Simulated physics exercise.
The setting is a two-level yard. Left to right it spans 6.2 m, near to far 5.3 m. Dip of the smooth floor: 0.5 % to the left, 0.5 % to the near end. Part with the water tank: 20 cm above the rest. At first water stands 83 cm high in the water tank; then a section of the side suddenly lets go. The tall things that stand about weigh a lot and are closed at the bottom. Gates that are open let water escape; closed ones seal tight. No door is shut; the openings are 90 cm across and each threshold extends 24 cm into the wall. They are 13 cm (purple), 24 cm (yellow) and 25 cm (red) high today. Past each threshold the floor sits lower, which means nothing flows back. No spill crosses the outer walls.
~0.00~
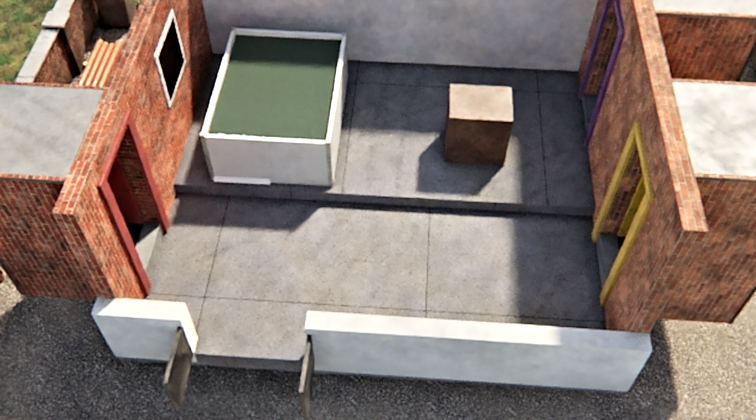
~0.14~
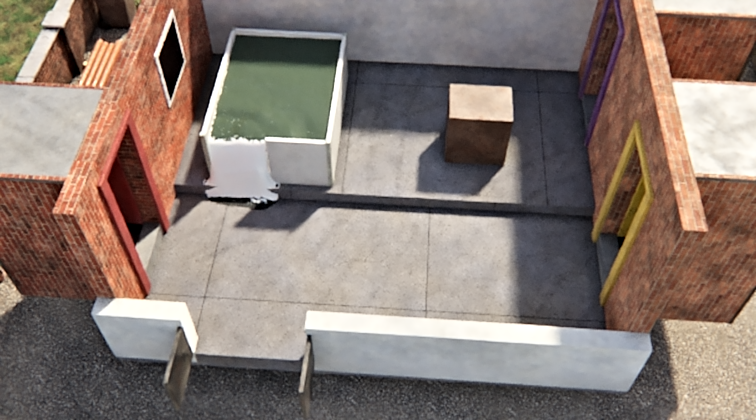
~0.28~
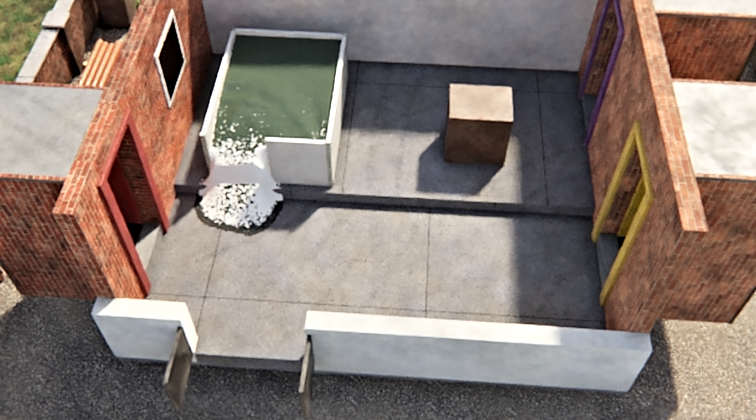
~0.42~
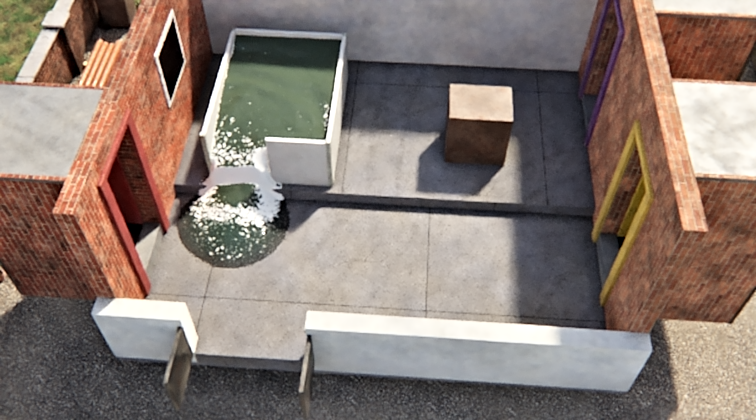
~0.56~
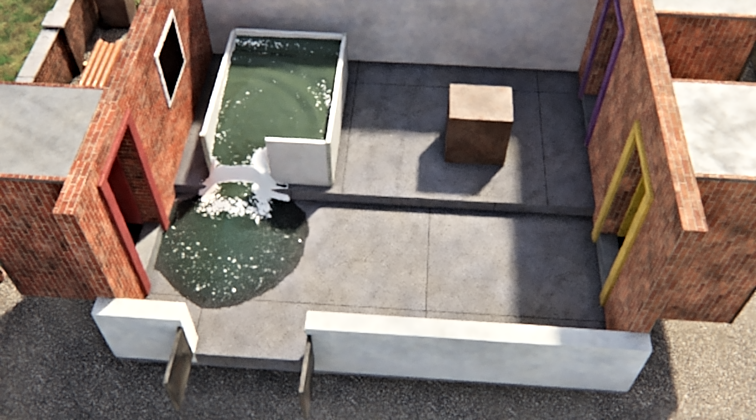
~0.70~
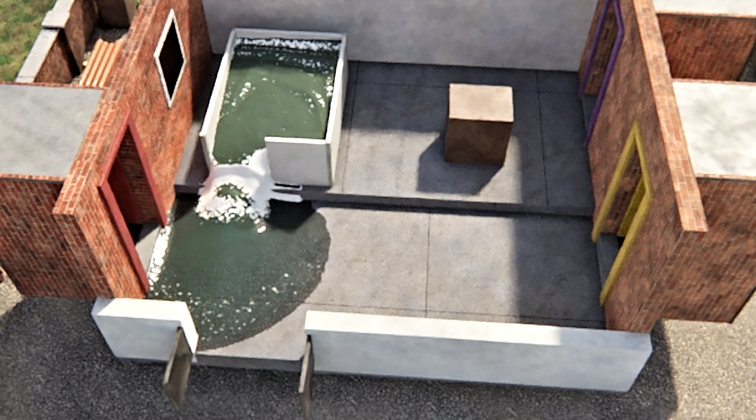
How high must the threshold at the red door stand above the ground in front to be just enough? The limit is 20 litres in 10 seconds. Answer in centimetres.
26 cm.
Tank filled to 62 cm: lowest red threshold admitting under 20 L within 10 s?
I'd say close to 18 cm.
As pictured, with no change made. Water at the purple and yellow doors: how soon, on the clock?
Purple not within the 10 s, yellow 4.0 s.
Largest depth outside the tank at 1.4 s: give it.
Up to some 64 centimetres, I'd say.
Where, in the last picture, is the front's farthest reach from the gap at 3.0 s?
At about (606, 363).
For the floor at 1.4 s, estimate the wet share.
25 %.
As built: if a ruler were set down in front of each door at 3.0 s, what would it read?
Purple 0, yellow 0, red 27 cm.
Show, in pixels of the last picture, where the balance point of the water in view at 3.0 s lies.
The centre of all the water is around (266, 185).
After 1.4 s water covers 25 % of the floor, deepest (64 cm) near (136, 333); 30 cm at the red door, 6 litres in over its 25 cm threshold.
After 3.0 s water covers 30 % of the floor, deepest (39 cm) near (176, 335); 27 cm at the red door, 26 litres in over its 25 cm threshold.
After 10.0 s water covers 60 % of the floor, deepest (14 cm) near (190, 336); 12 cm at the red door, 30 litres in over its 25 cm threshold.
At the red door as built, the water arrived by 0.6 s and peaked near 34 cm at 1.2 s.
Run again over the same 10 s with other heights there, 41 litres in over 22.5 cm, 6 litres over 30.5 cm. The limit of 20 litres is kept from about 26 cm up.
